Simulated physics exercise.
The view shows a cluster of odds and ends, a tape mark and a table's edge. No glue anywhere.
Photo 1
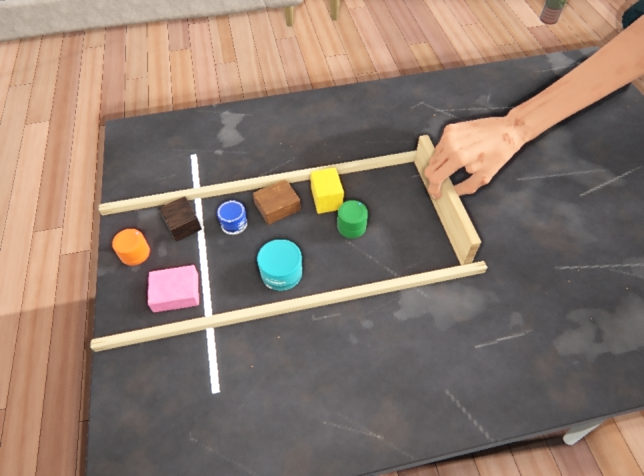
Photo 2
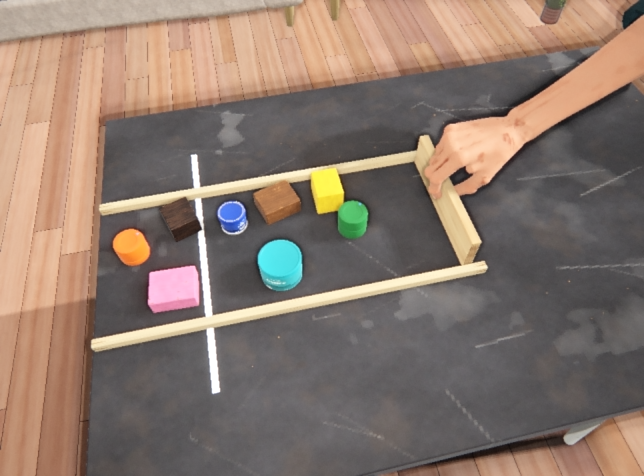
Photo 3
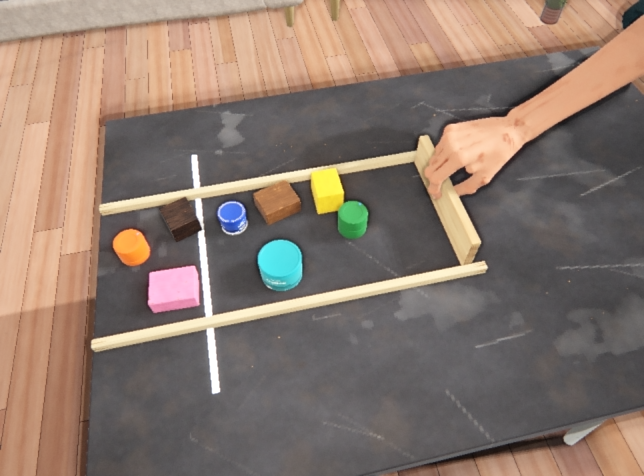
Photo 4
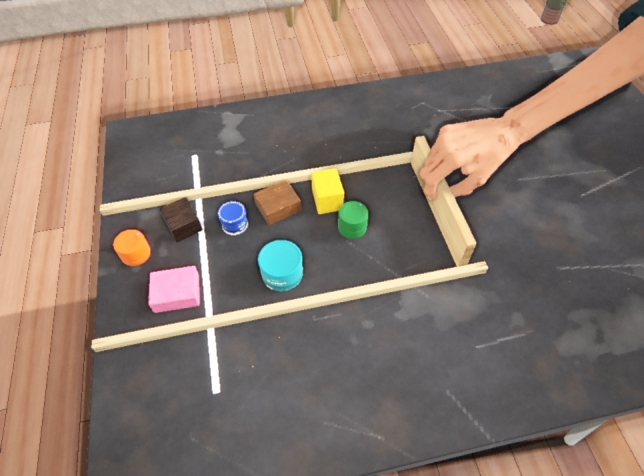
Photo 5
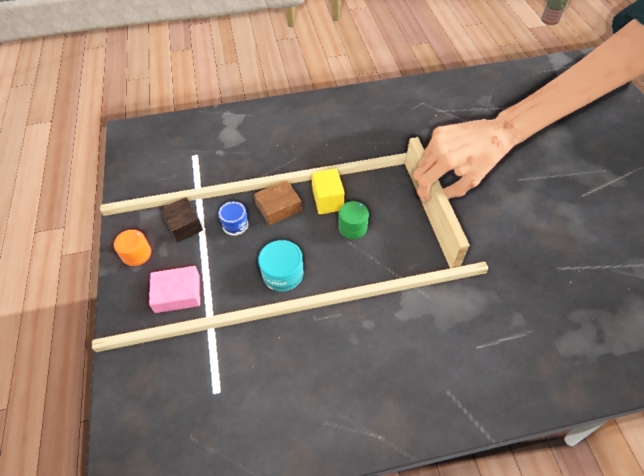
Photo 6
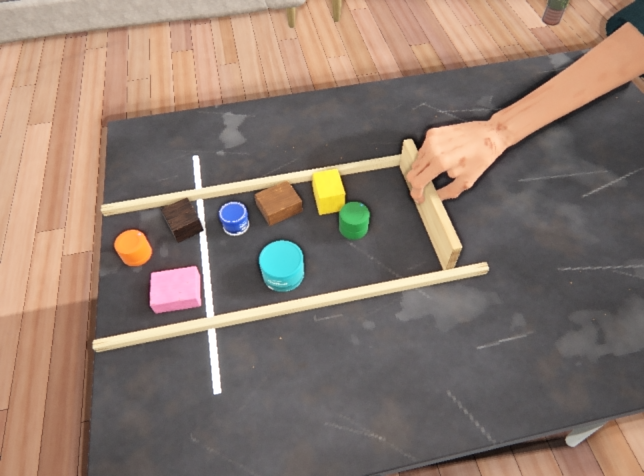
A hand reaches in from the upper right over a dark, scuffed tabletop above a wooden floor, seen from above at an angle. Between two pale wooden rails lie an orange lid and pink block at left, a black block by a white tape line, then blue, brown, turquoise, yellow and green pieces. The hand holds a board still at the right, then slides it slightly left, touching none of them.
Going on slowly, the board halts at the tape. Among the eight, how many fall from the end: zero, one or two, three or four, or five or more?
The count that falls off is none.
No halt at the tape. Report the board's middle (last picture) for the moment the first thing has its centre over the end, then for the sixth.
First about (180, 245), next about (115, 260).
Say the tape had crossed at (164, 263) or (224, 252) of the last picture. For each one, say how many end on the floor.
The first try gives 2, the second gives 0.
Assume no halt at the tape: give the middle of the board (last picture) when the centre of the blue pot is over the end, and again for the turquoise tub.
Approx. (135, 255) / approx. (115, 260) for the other.
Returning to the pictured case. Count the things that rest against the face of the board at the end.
Tally at the end: 3.
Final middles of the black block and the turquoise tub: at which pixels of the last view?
The black block comes to rest at (120, 227), and the turquoise tub comes to rest at (184, 285).
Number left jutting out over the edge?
I'd put it at 0.
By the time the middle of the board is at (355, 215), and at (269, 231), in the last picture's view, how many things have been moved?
1 and 6.
Soon after, none off yet; orange lid at rest near (133, 248); pink block at rest near (176, 289); black block at rest near (183, 220).
After that, none off yet; orange lid at rest near (133, 248); pink block at rest near (176, 289); black block displaced about its own width near (153, 223).
In the end, the number that fall off is zero.
